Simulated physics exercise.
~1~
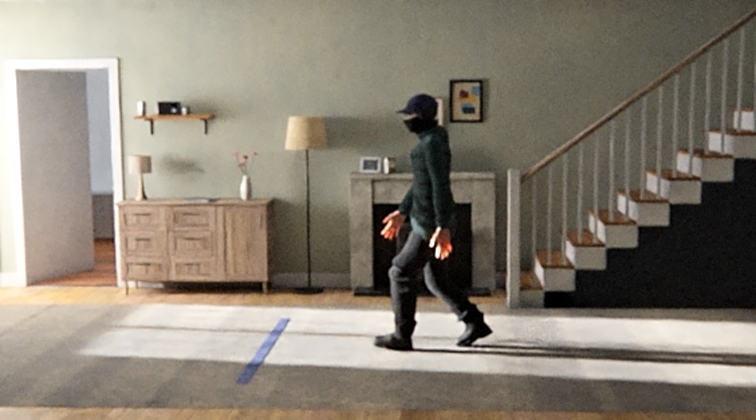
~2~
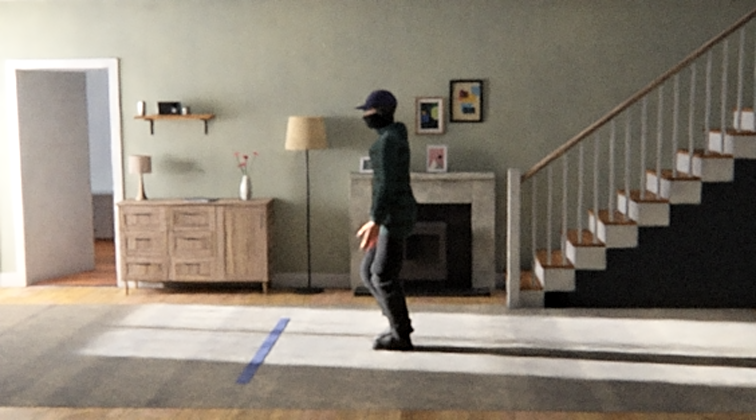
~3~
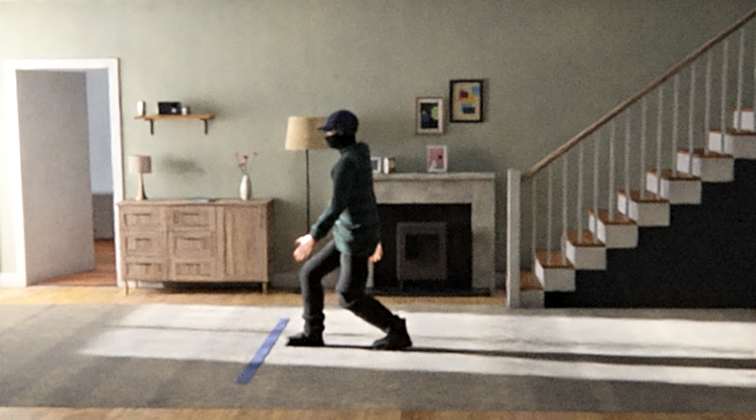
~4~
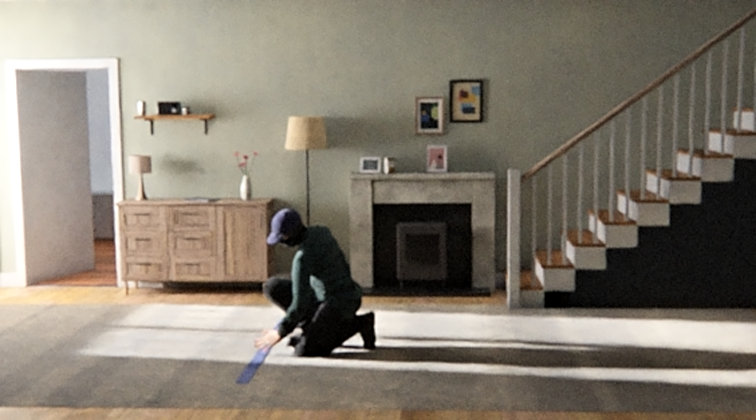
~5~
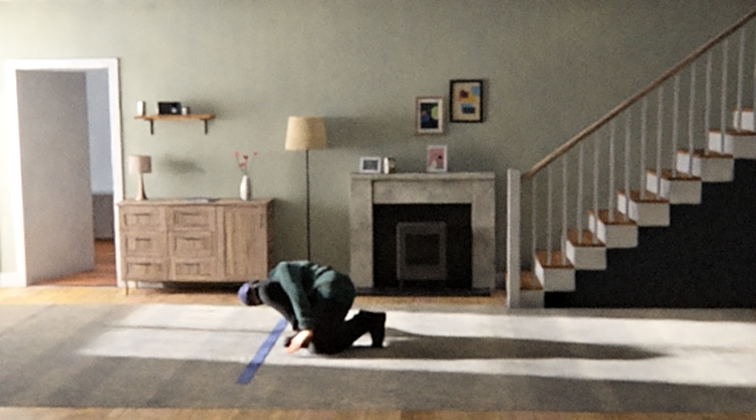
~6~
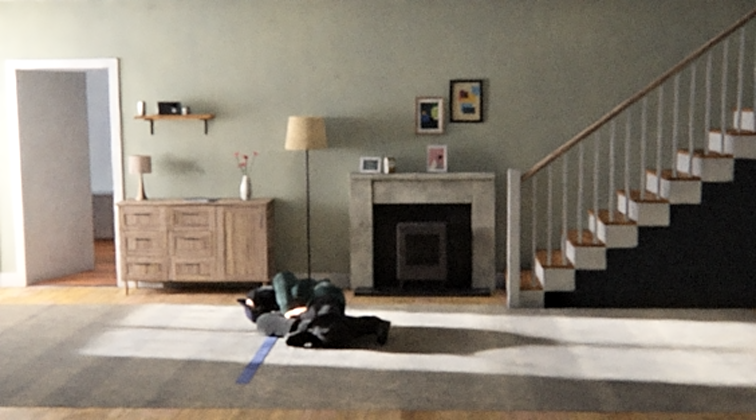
The video shows a visitor in a dark cap and face covering walking left across a living room towards a blue strip, then sinking to the knees, folding forward and slumping to the floor, head across the strip while chest and hips stop short of it.
